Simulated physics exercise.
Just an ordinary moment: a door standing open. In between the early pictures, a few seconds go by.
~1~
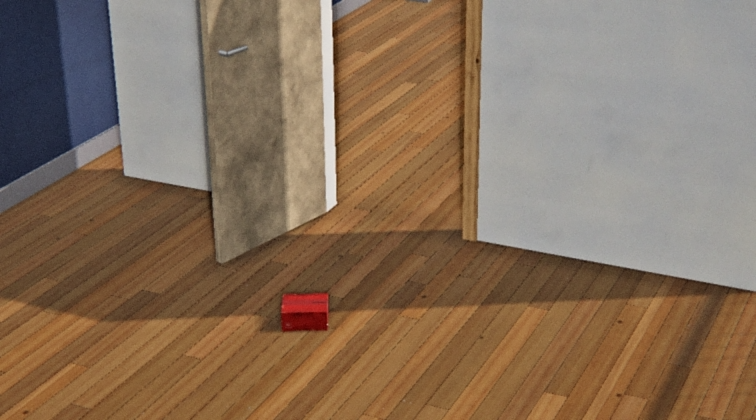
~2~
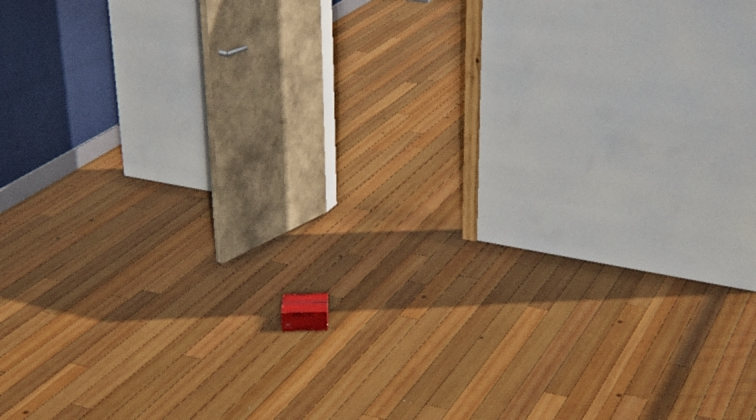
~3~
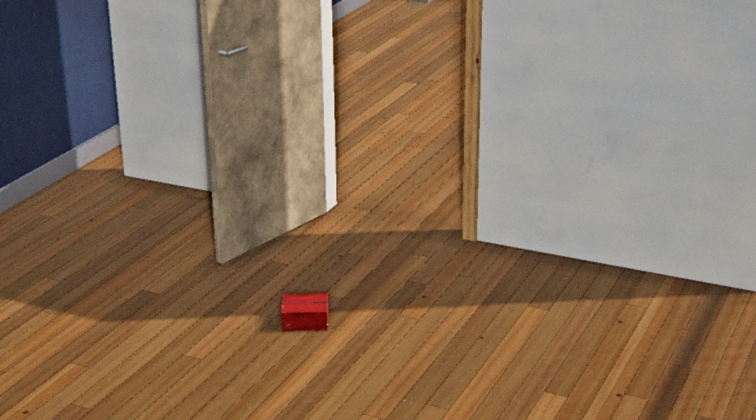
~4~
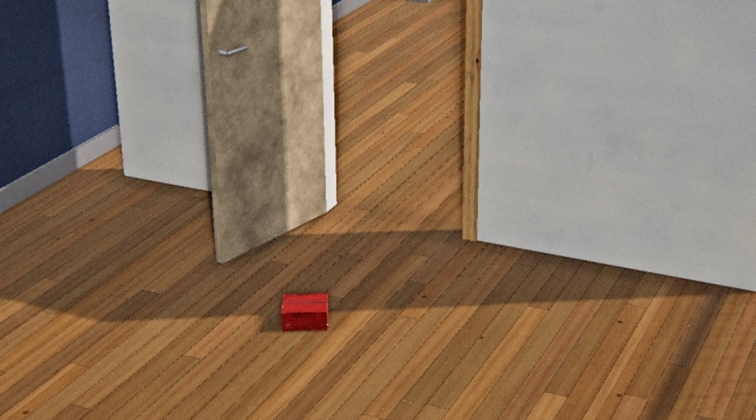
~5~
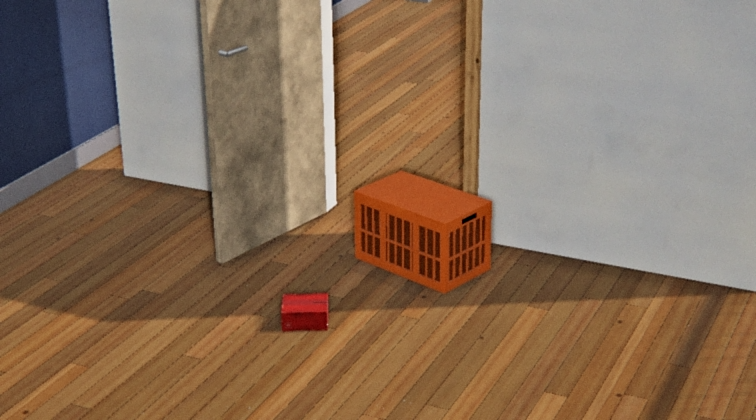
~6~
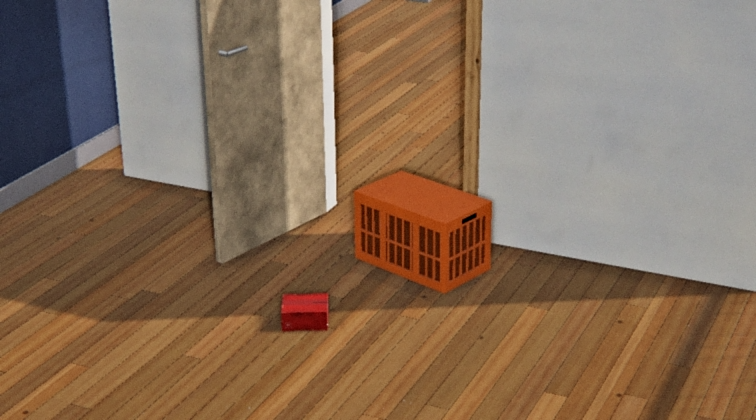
The clip shows a door standing wide open and still, with a red parcel on the wooden floor in front of it; then an orange chest abruptly appears beside the doorway, to the right of the parcel, and nothing else moves.
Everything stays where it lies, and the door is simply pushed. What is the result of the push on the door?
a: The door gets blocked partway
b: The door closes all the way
(a) The door gets blocked partway.
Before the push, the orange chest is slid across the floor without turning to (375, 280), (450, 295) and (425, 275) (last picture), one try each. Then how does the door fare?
First, it jams; second, it shuts; third, it jams.
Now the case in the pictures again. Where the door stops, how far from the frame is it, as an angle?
About 30°.
Then, 0.70 s later than the last frame, door 69° open.
Then, 1.10 s later than the last frame, door 44° open; orange chest moved a little near (431, 229).
When it is over, door 31° open; both as before. End places, in pixels of the last picture, orange chest near (445, 227).
